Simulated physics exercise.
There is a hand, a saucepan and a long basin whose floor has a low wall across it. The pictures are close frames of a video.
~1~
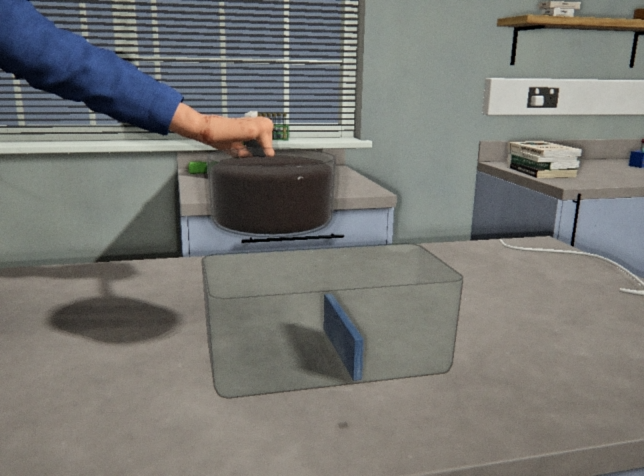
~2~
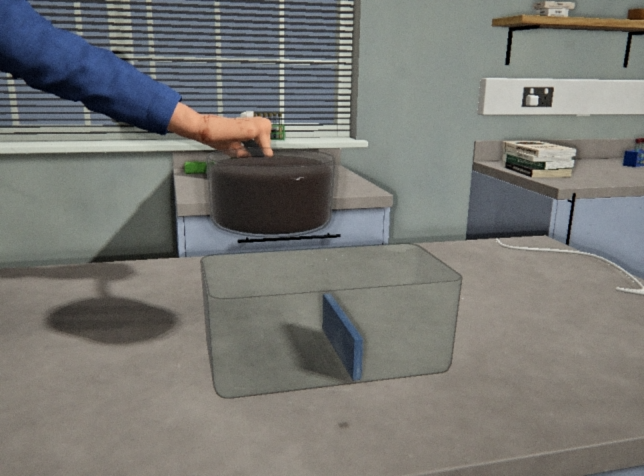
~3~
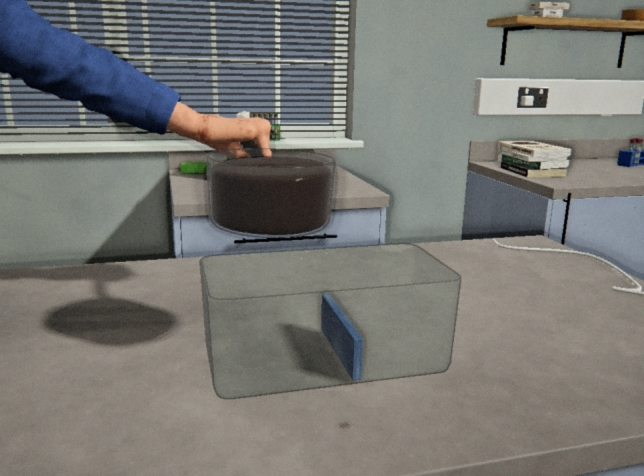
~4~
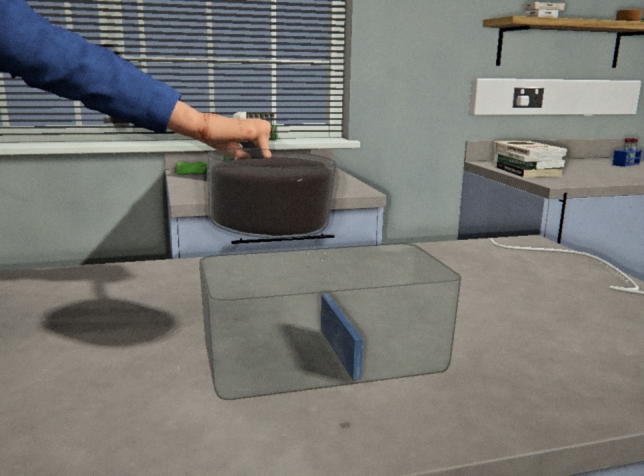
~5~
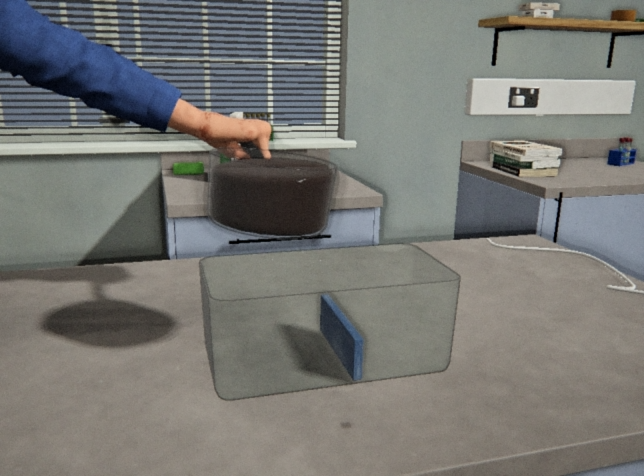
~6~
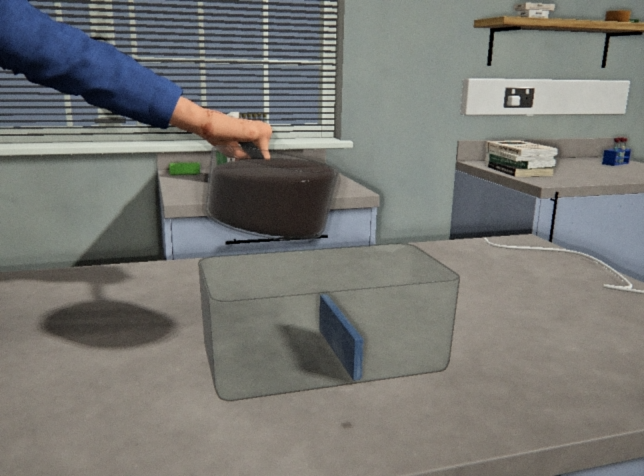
At the start, a hand in a blue sleeve holds a dark saucepan level above a clear, long basin with a low blue wall across its floor. The saucepan stays level briefly, then tilts slightly down to the right, while the view of the room behind shifts a little and the basin stays put.
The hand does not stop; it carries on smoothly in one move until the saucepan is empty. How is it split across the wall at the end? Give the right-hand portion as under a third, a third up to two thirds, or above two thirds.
The right-hand portion is above two thirds.
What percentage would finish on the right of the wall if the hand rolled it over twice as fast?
Roughly 70 %.
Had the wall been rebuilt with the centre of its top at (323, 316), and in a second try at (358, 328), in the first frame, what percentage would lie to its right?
95 per cent first, then 55 per cent.
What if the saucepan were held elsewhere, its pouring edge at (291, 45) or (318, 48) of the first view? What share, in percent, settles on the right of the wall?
In order: Close to 70 and 85 percent.
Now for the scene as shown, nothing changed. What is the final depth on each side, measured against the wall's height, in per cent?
The left comes to 10 % and the right to 80 %.
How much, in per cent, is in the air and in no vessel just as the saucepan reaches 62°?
It works out to about 25 percent.
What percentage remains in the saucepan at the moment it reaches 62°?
Still holding around 60 %, give or take.
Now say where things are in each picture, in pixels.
Tilt 0°; pouring edge (333, 157); surface from (210, 168) to (329, 164); the long basin's rim runs from (205, 277) to (440, 261); the wall's top is at (342, 316), in the first picture.
Tilt 0°; pouring edge (332, 157); surface from (210, 168) to (329, 165), in the second picture.
Tilt 2°; pouring edge (332, 159); surface from (209, 168) to (328, 167), in the third picture.
Tilt 4°; pouring edge (333, 162); surface from (210, 169) to (329, 167), in the fourth picture.
Tilt 7°; pouring edge (333, 165); surface from (211, 169) to (330, 168), in the fifth picture.
Tilt 10°; pouring edge (334, 170); surface from (213, 170) to (330, 168), in the sixth picture.
A moment on, the saucepan is tipped part way and 59 per cent is still to pour, 0 is left of the wall and 17 right of it.
Next, the saucepan is tipped on its side and 11 per cent is still to pour, 6 is left of the wall and 78 right of it.
Then the saucepan is tipped right over and 0 per cent is still to pour, 17 is left of the wall and 82 right of it.
Later the saucepan is tipped right over and 0 per cent is still to pour, 18 is left of the wall and 82 right of it.
At rest 18 per cent lies left of the wall, 82 right of it and 0 outside.
